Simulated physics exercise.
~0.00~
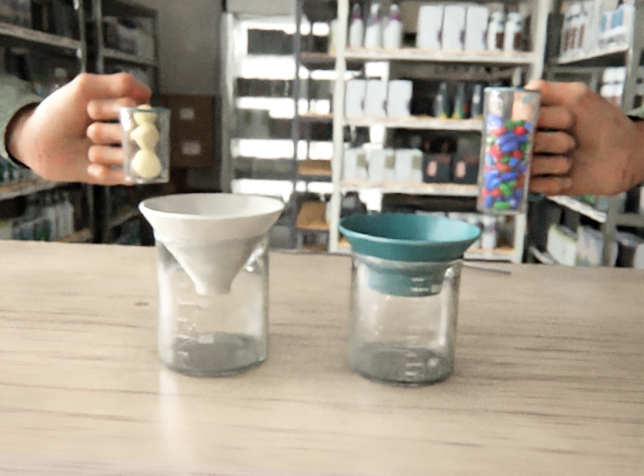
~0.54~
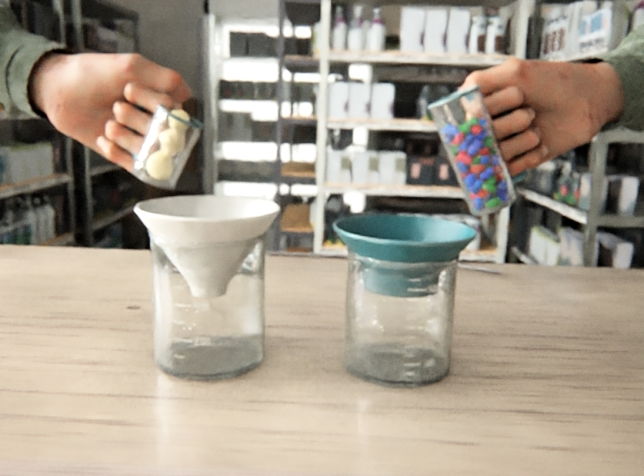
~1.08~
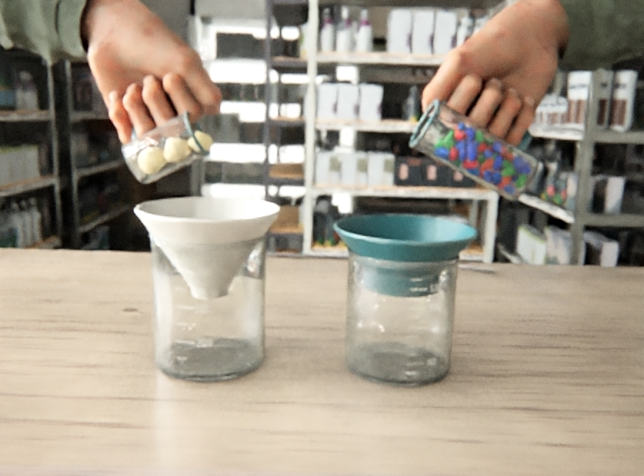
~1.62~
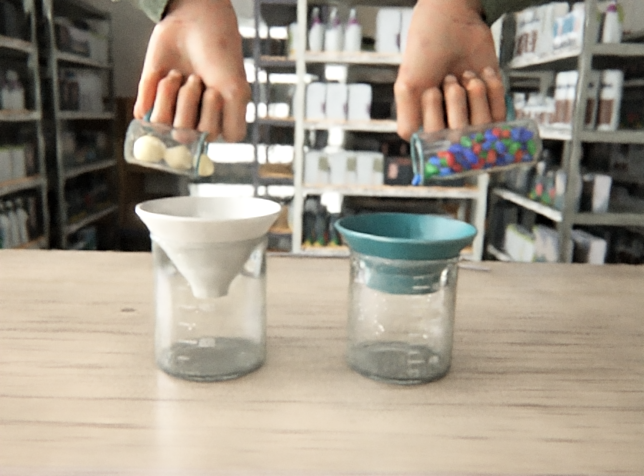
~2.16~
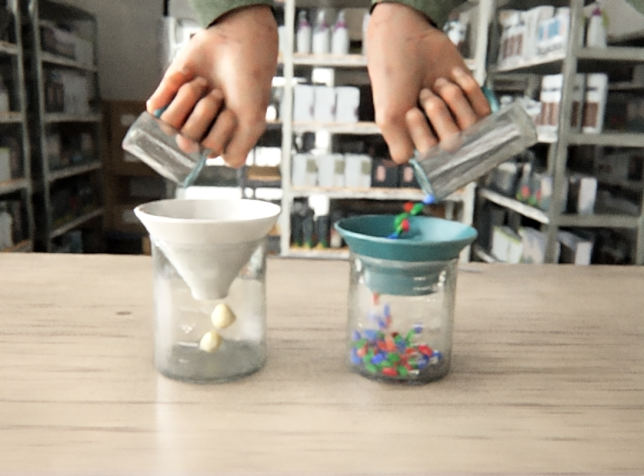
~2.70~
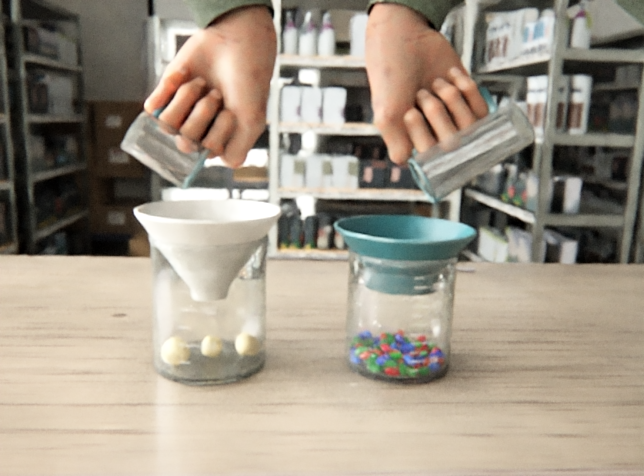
Two hands tip small clear cups over two funnels set in glass jars on a pale wooden table, seen from the front with blurred storage shelves behind. The left cup holds a few cream-coloured balls above a white funnel, and the right holds many small red, blue and green pieces above a teal funnel. The hands turn the cups inward onto their sides, then tilt them further until the contents pour down. The pale balls drop through the white funnel while the colourful pieces stream through the teal one. Finally, three balls rest in the left jar and a multicoloured layer covers the right jar's bottom, both cups empty.
